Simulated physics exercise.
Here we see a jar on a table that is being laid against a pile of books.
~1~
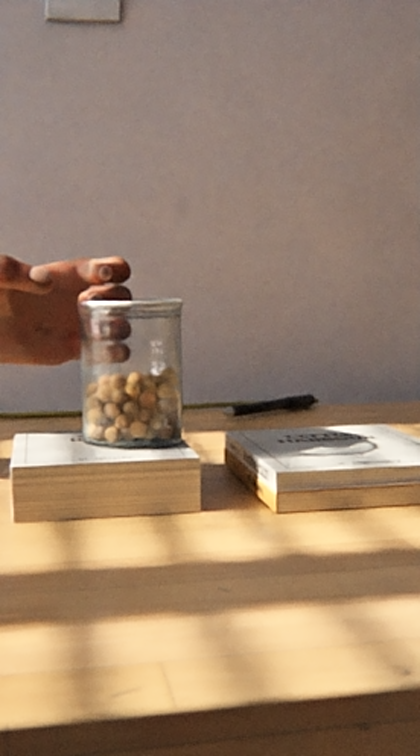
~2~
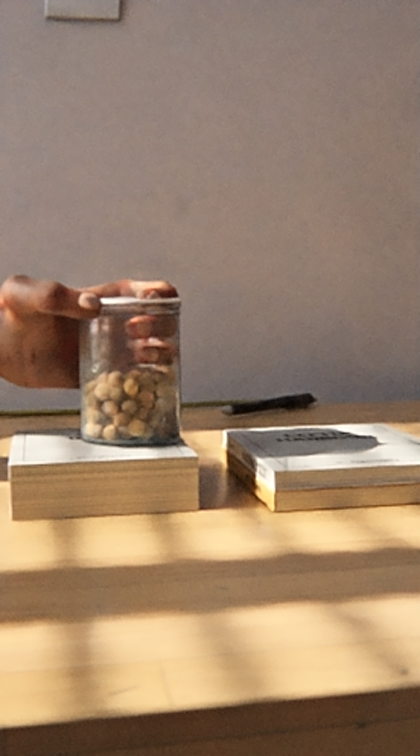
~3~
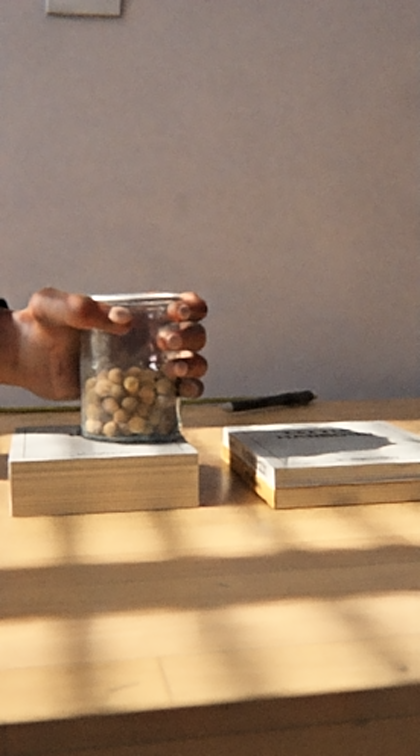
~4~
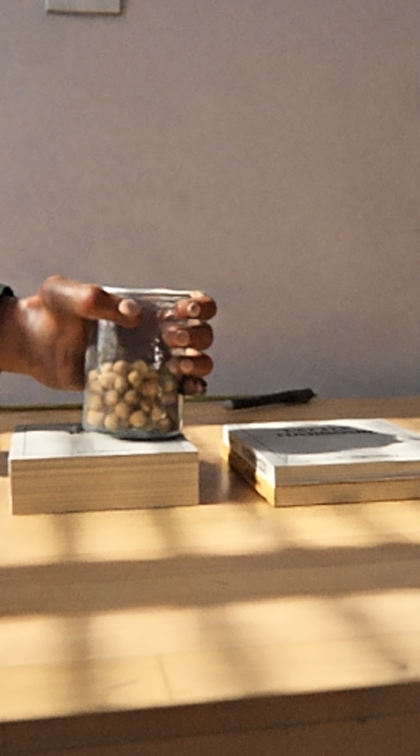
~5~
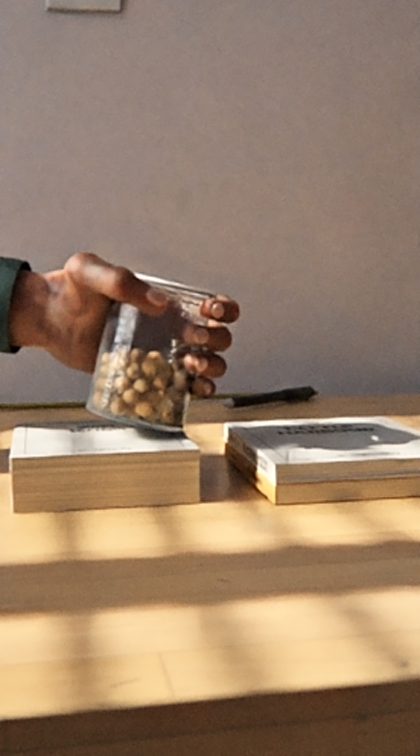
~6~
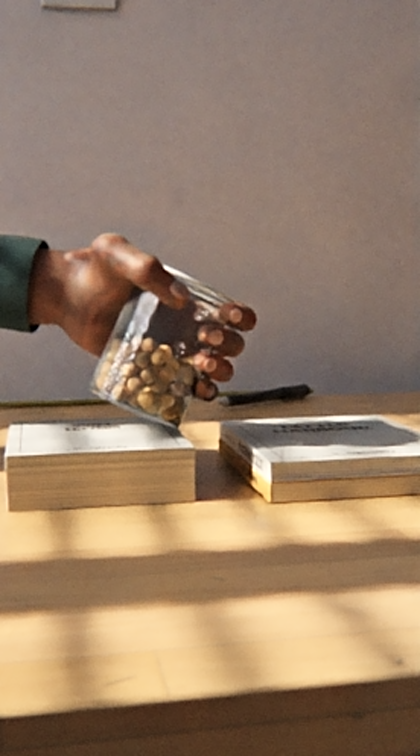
Hand reaching in from the left, gripping a glass jar of round beads on a book, then lifting and tilting it rightward.
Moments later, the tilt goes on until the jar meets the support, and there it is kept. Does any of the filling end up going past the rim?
Some escapes.
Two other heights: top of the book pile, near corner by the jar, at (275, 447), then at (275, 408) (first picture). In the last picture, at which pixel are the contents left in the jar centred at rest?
Try 1: Near (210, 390); try 2: Near (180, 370).
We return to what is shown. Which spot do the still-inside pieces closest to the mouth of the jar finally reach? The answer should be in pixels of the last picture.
I'd point to about (317, 429) in the last view.
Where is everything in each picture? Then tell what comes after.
Jar near (132, 371), half full of round wooden beads; book pile near (337, 454), its top below the jar's foot, in the first frame.
Jar near (130, 369), upright; rim near (177, 300); top of the contents near (125, 382), in the second frame.
Jar near (131, 366), upright; rim near (178, 297); book pile near (336, 450), in the third frame.
Jar near (136, 360), leaning 4°; rim near (188, 295); top of the contents near (129, 372), in the fourth frame.
Jar near (151, 351), leaning 14°; rim near (213, 296); book pile near (337, 446), in the fifth frame.
Jar near (162, 344), leaning 25°; rim near (232, 302); book pile near (332, 444), its top below the jar's foot, in the sixth frame.
Then, 0.61 s on from there, the jar leans 63°; everything is still inside.
Then, 1.15 s on from there, the jar leans 97°; everything is still inside.
Then, 1.60 s on from there, the jar rests on the book pile at 101°; near a third of the round wooden beads out of it.
In the end, the jar rests on the book pile at 101°; near half of the round wooden beads out of it.
